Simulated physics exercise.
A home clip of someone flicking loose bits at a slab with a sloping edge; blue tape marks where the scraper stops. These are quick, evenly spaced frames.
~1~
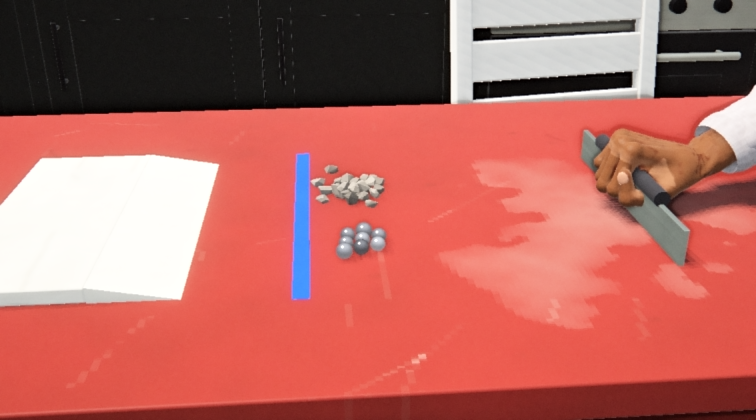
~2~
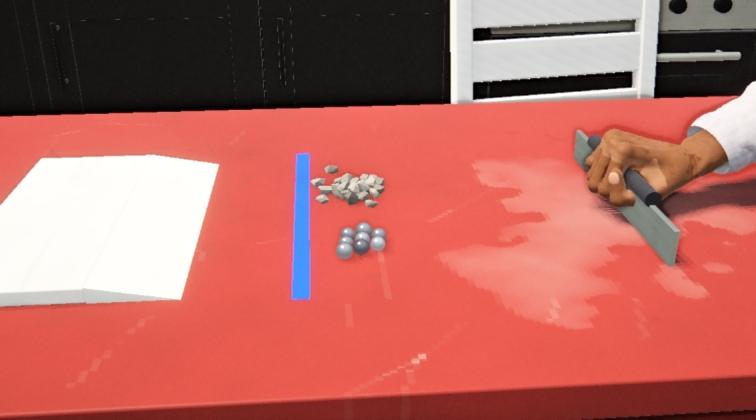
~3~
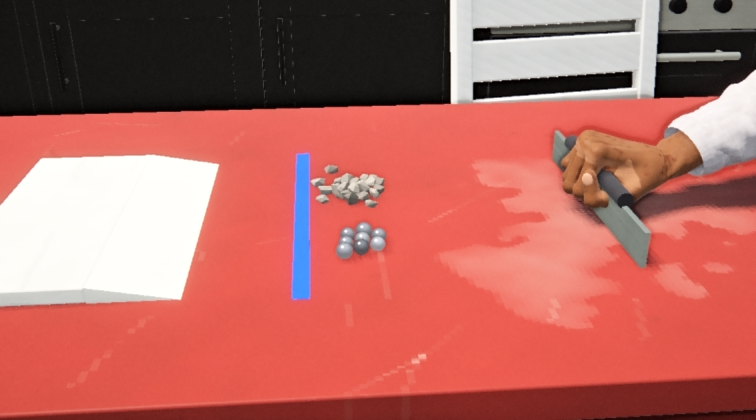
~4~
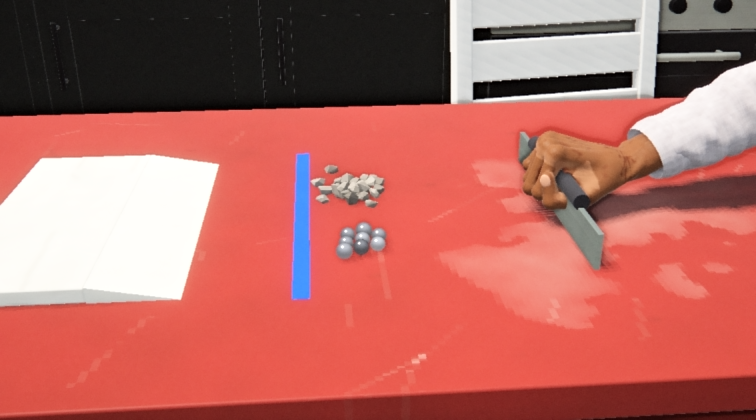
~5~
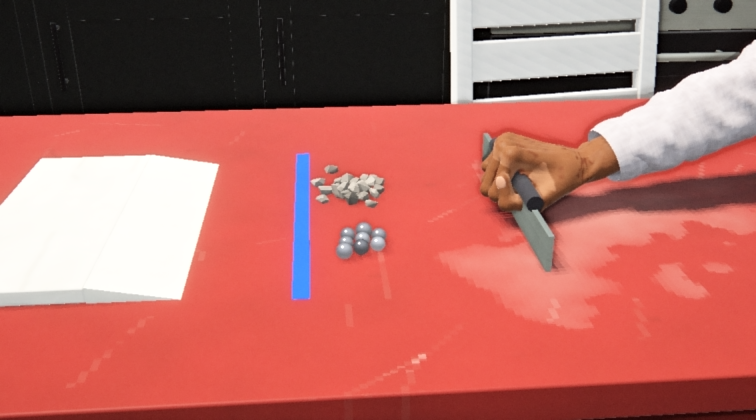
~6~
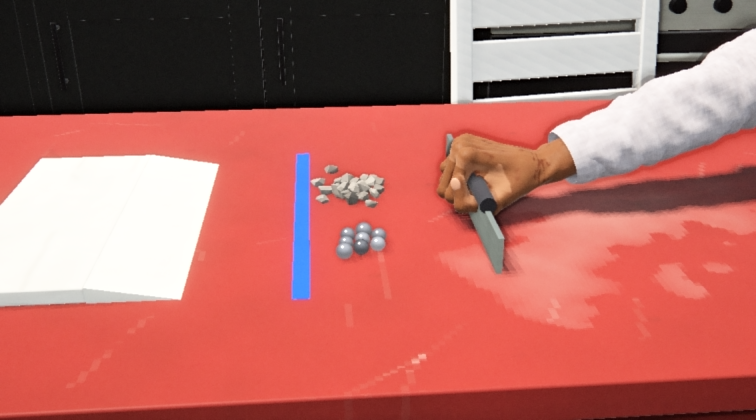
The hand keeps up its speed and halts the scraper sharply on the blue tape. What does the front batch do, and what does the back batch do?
Front batch: It makes it up with some or all. Back batch: It does not make it up.
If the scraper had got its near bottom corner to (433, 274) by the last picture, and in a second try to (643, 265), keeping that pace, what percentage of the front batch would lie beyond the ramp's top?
The first gives 100 %, the second 0 %.
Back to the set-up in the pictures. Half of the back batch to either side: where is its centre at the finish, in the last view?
Roughly at (221, 195).
Then, 0.14 s on from there, scraper still moving, near (368, 182); front batch the whole lot short of the ramp; back batch the whole lot short of the ramp.
Then, 0.29 s on from there, scraper stopped at the blue tape; front batch the whole lot short of the ramp; back batch the whole lot short of the ramp.
Then, 0.57 s on from there, scraper stopped at the blue tape; front batch the bulk past the top, near a quarter on the ramp; back batch a little on the ramp, the bulk short of the ramp.
In the end, scraper stopped at the blue tape; front batch the whole lot past the top; back batch none at all past the top, a little on the ramp, the bulk short of the ramp.
